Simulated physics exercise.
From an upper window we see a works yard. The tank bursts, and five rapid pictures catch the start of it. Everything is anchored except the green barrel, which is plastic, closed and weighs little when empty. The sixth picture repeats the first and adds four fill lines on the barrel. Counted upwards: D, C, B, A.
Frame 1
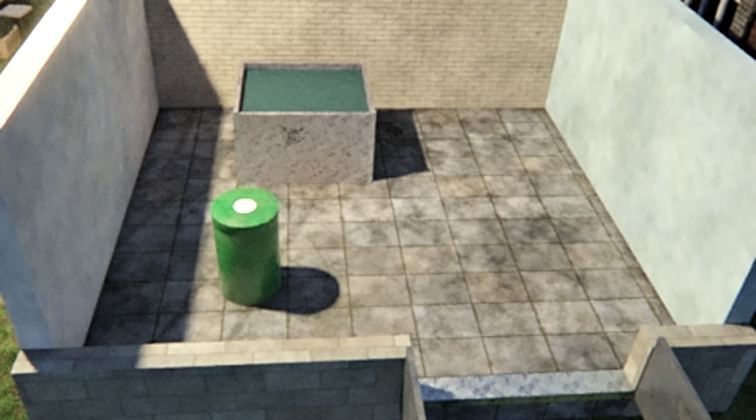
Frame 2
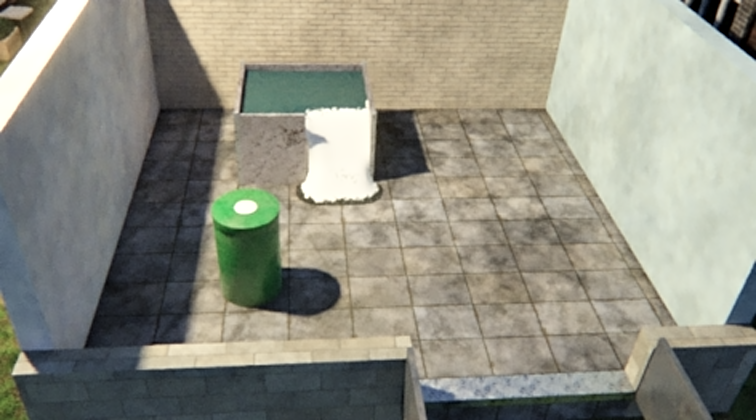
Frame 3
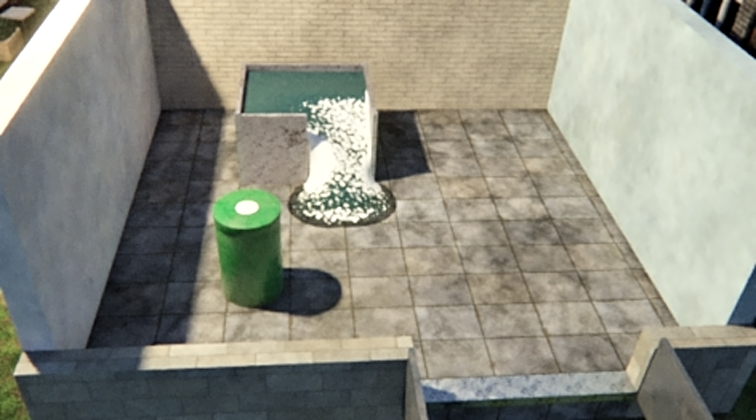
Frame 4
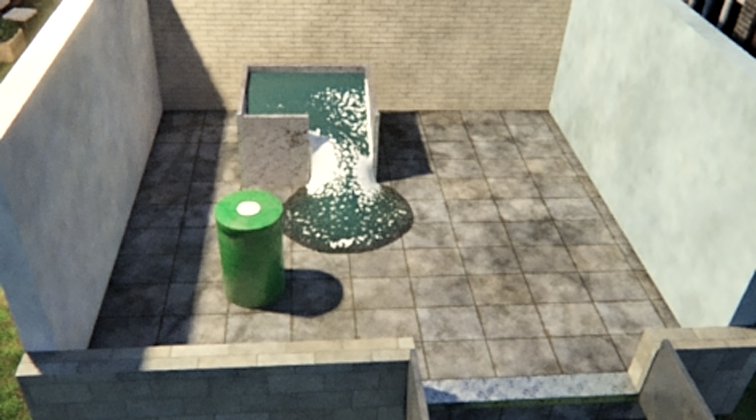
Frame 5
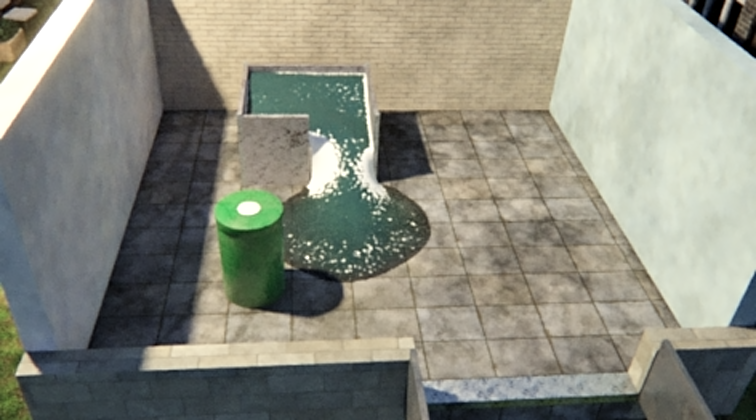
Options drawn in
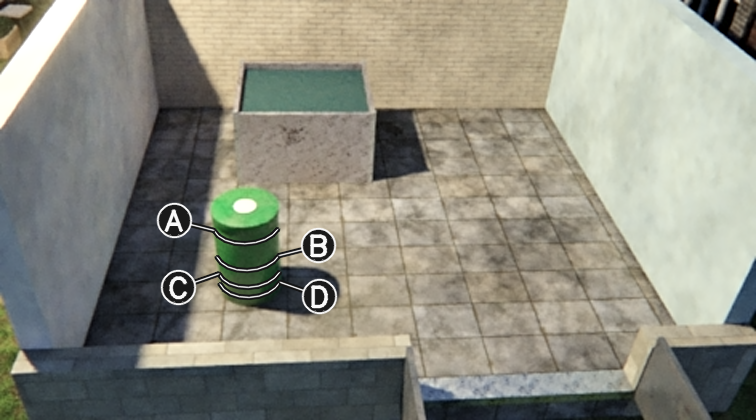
Dark green water bursts in white foam from the right part of the front of a full grey stone tank, set against the brick back wall of a paved yard seen from above. A green barrel with a pale spot on its lid stands front left, between pale side walls, with a low wall and gap nearest us. The foaming water pours onto the slabs and spreads forward in a widening dark puddle beside the barrel, while the view barely shifts.
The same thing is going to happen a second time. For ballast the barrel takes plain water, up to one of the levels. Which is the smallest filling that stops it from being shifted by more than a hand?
The answer is line C.
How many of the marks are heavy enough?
Three of the four.
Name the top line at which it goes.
It is D.
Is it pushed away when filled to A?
No, that is safe.
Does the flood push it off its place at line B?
No, that is safe.
On the marked copy, A at (244, 243); B at (246, 270); C at (248, 287); D at (249, 297); from the bottom up D, C, B, A.
With A, it does not move.
With B, it does not move.
With C, it does not move.
With D, it is pushed about half its own width away.
